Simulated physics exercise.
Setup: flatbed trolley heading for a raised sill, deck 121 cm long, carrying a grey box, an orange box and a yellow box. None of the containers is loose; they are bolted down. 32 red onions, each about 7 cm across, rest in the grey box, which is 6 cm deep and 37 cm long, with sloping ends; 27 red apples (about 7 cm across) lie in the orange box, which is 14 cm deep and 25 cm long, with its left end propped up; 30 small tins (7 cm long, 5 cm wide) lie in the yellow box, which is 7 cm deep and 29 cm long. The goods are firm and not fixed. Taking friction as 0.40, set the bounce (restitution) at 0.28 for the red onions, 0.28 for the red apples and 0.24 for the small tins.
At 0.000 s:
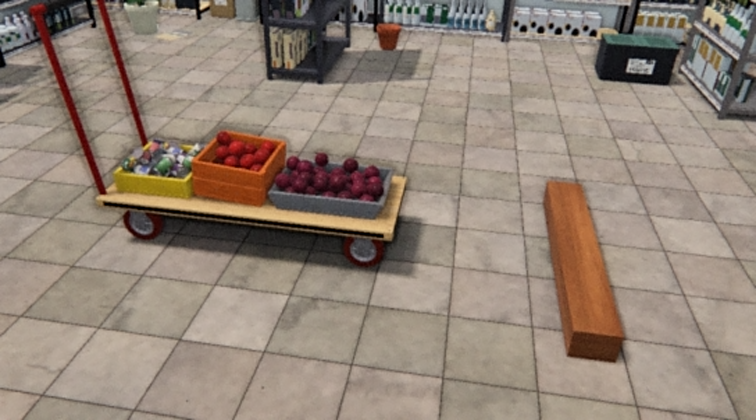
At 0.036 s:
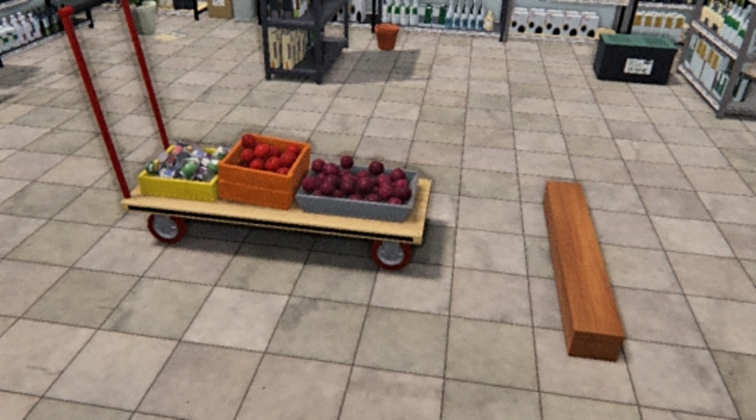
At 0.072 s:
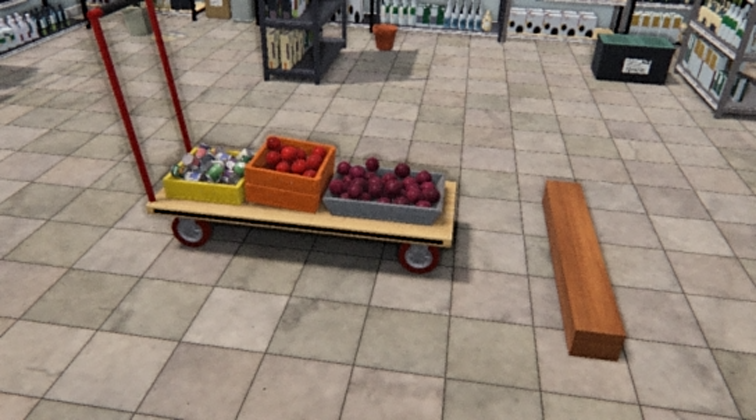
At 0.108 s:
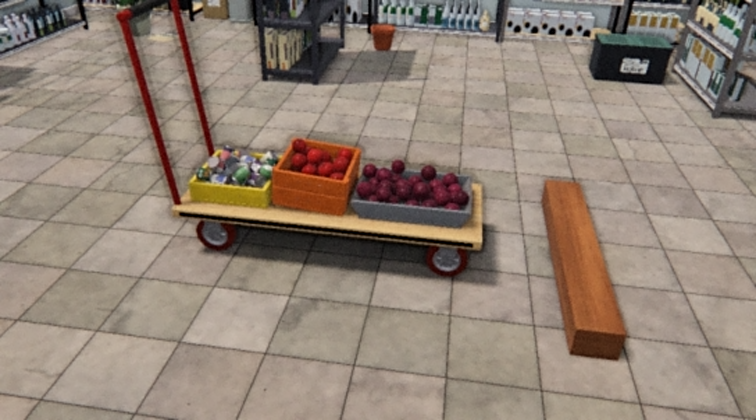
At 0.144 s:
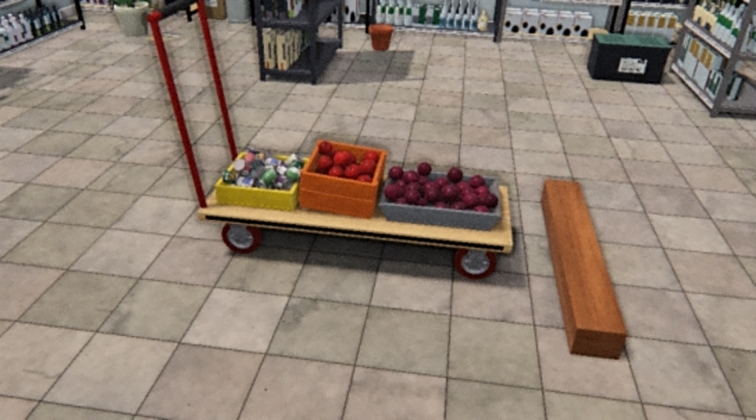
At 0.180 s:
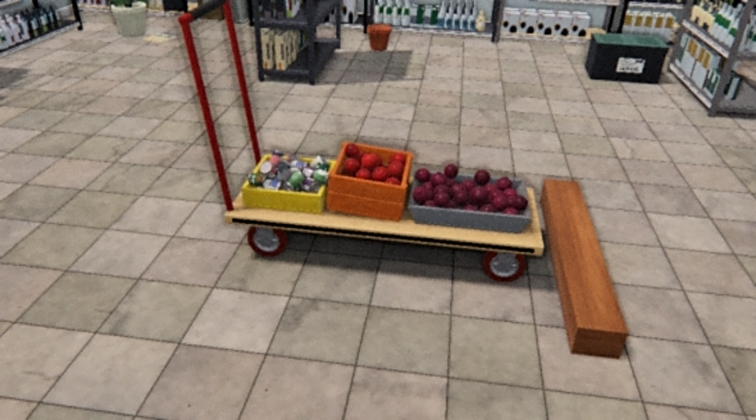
On a tiled shop floor, a flatbed trolley carrying yellow, orange and grey boxes rolling rightward, closing on a wooden beam.
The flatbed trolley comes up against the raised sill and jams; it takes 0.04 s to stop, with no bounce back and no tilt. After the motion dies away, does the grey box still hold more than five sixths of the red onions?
The loss exceeds a sixth.
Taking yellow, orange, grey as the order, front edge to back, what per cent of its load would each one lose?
With that order the grey box sheds 40 per cent of its load, the orange box 10 per cent, and the yellow box 40 per cent.
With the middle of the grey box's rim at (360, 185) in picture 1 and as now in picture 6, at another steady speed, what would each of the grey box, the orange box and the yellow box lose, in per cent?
Under that change it'd be grey box at 40, orange box at 10 and yellow box at 20 percent.
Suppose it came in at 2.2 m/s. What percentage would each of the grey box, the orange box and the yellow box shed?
Then the grey box sheds 30 per cent of its load, the orange box 0 per cent, and the yellow box 10 per cent.
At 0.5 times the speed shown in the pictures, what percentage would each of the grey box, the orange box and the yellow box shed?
Then the grey box sheds 20 per cent, the orange box 0 per cent, and the yellow box 10 per cent.
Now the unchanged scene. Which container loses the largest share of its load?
It's the grey box.
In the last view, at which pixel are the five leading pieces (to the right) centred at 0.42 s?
(619, 180).
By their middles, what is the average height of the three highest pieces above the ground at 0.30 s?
Close to 44 cm, on average.
After 0.20 s, the wheels strike.
After 0.30 s, 3 of 32 out of the grey box, 0 of 27 out of the orange box and 2 of 30 out of the yellow box.
After 0.42 s, 13 of 32 out of the grey box, 1 of 27 out of the orange box and 7 of 30 out of the yellow box.
After 0.65 s, 14 of 32 out of the grey box, 1 of 27 out of the orange box and 7 of 30 out of the yellow box.
Outcome (at 1.16 s), 14 of 32 out of the grey box, 1 of 27 out of the orange box and 7 of 30 out of the yellow box. Asked share, 14 of 32, 44 per cent.
